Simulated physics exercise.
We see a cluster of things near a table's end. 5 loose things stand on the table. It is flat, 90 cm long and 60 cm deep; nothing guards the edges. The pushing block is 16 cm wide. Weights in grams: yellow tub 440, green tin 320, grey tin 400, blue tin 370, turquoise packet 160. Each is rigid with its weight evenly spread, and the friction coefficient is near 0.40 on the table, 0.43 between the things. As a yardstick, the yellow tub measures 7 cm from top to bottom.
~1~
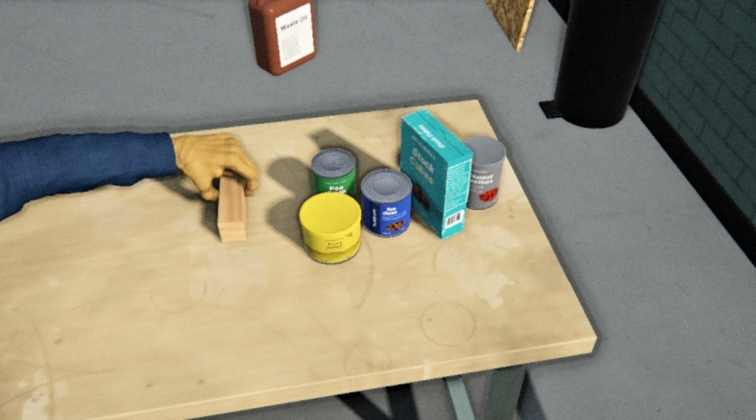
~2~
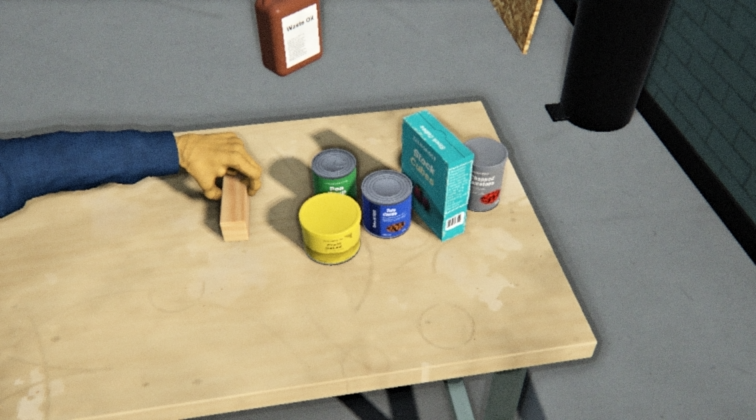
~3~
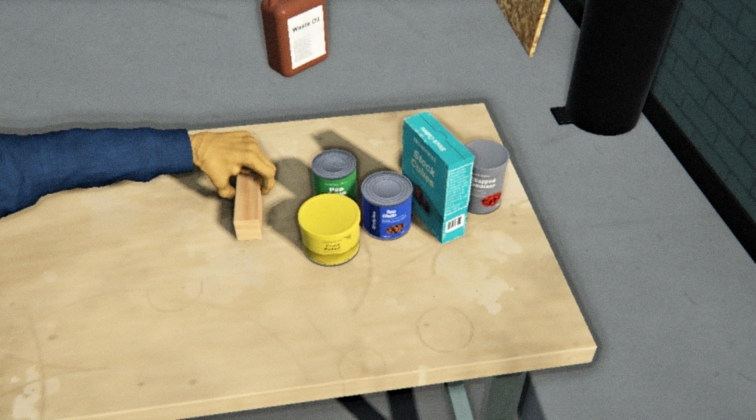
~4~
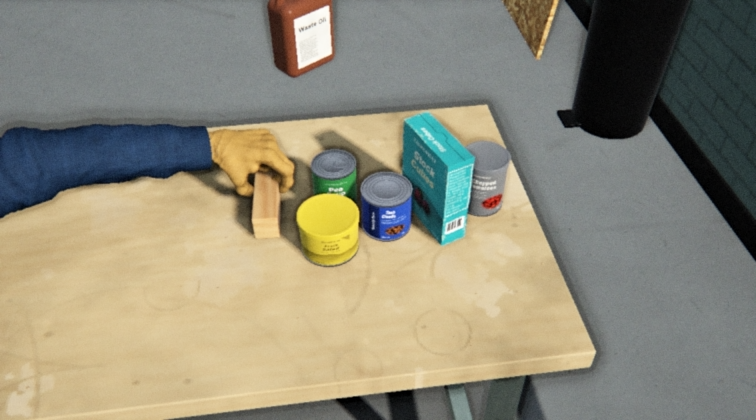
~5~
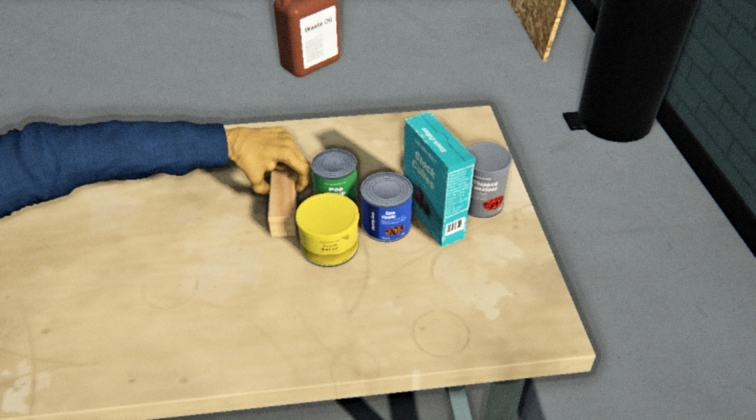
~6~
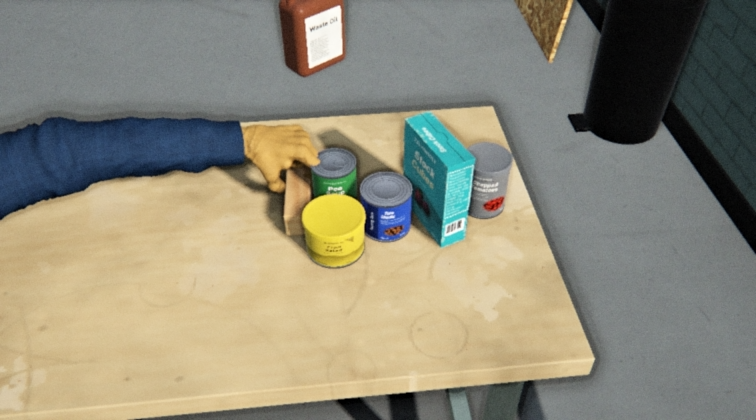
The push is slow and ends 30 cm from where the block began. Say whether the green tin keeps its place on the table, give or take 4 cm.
The green tin ends elsewhere.
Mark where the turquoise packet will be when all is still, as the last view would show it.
Around (494, 176).
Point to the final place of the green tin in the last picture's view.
Near (446, 174).
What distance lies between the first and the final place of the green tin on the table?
Some 19 cm.
Then, 0.20 s past the last view, pusher on by 16 cm; green tin shifted 4 cm near (359, 182); yellow tub shifted 4 cm.
Then, 0.50 s past the last view, pusher on by 22 cm; green tin shifted 11 cm near (399, 176); yellow tub shifted 5 cm; blue tin shifted 3 cm.
Then, 0.70 s past the last view, pusher on by 27 cm; green tin shifted 15 cm near (425, 175); blue tin shifted 7 cm; turquoise packet shifted 6 cm.
Then, 0.80 s past the last view, pusher on by 29 cm; green tin shifted 17 cm near (438, 174); blue tin shifted 10 cm; turquoise packet shifted 8 cm.
Finally, not toppled but over 4 cm from the start, yellow tub, green tin, grey tin, blue tin and turquoise packet. Final places as that camera would see them, green tin near (446, 174).
